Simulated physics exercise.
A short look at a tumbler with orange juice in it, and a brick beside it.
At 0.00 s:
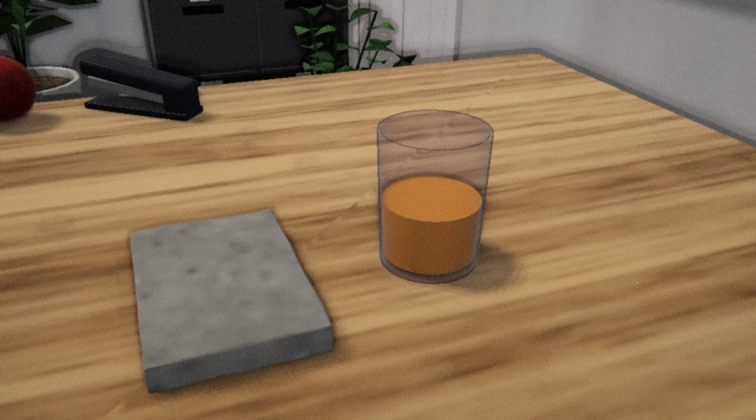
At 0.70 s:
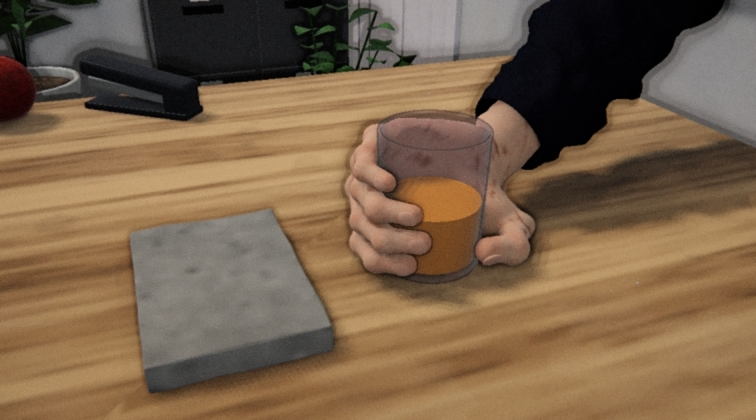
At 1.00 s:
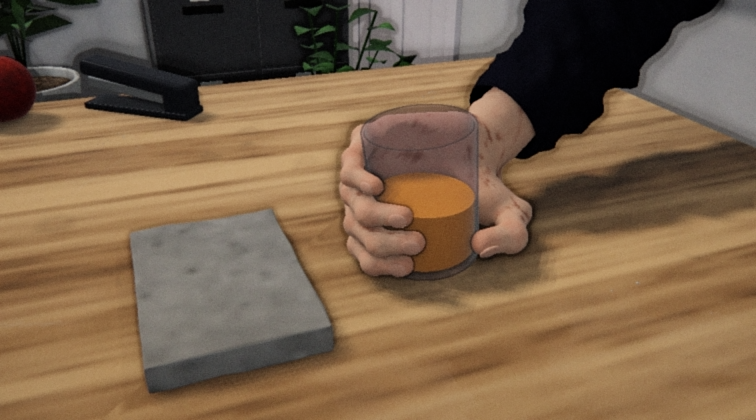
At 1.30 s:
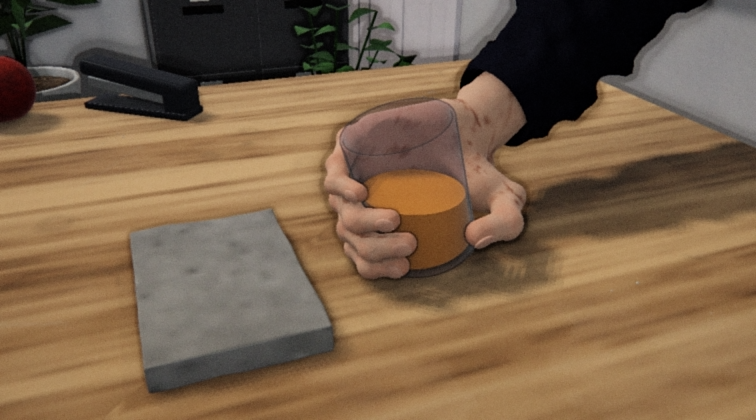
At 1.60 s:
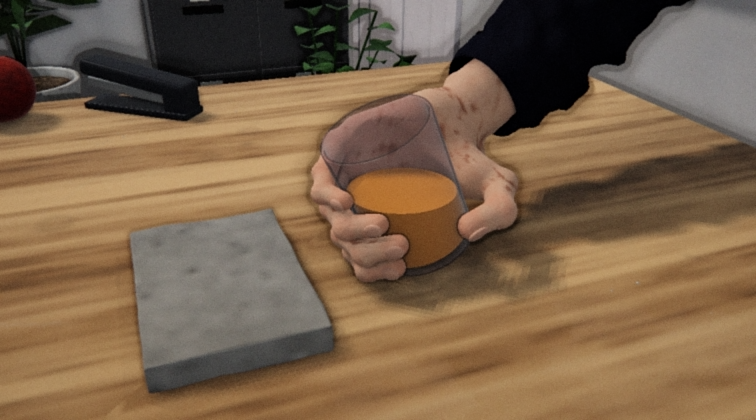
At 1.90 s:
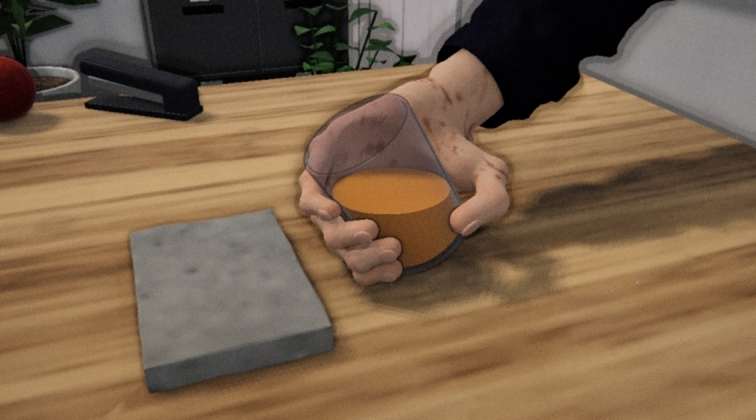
A hand in a dark sleeve reaches in from the upper right, grips a clear tumbler about half full of orange liquid, and tilts it leftward, its top leaning towards the grey slab while the liquid's surface stays level. The slab lies still at left on a light wooden table, seen from slightly above by an unmoving camera. Behind are a black stapler, a red fruit, potted greenery and a dark cabinet.
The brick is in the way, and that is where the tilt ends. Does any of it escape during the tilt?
My prediction: Overspill.
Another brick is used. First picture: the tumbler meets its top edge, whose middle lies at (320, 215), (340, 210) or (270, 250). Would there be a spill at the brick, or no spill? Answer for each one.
Taking each in turn: Nothing escapes, nothing escapes, some escapes.
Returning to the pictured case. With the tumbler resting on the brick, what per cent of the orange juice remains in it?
Share kept: Some 55 per cent.
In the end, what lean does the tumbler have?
I'd put it at roughly 70 degrees from the vertical.
Around 2.5 s, the tumbler leans by about 50°; none is lost.
Around 3.1 s, the tumbler leans by about 65°; it has lost some; about three quarters of the orange juice is inside.
Around 4.5 s, the tumbler leans by about 70°, against the brick; it has lost some; about half of the orange juice is inside.
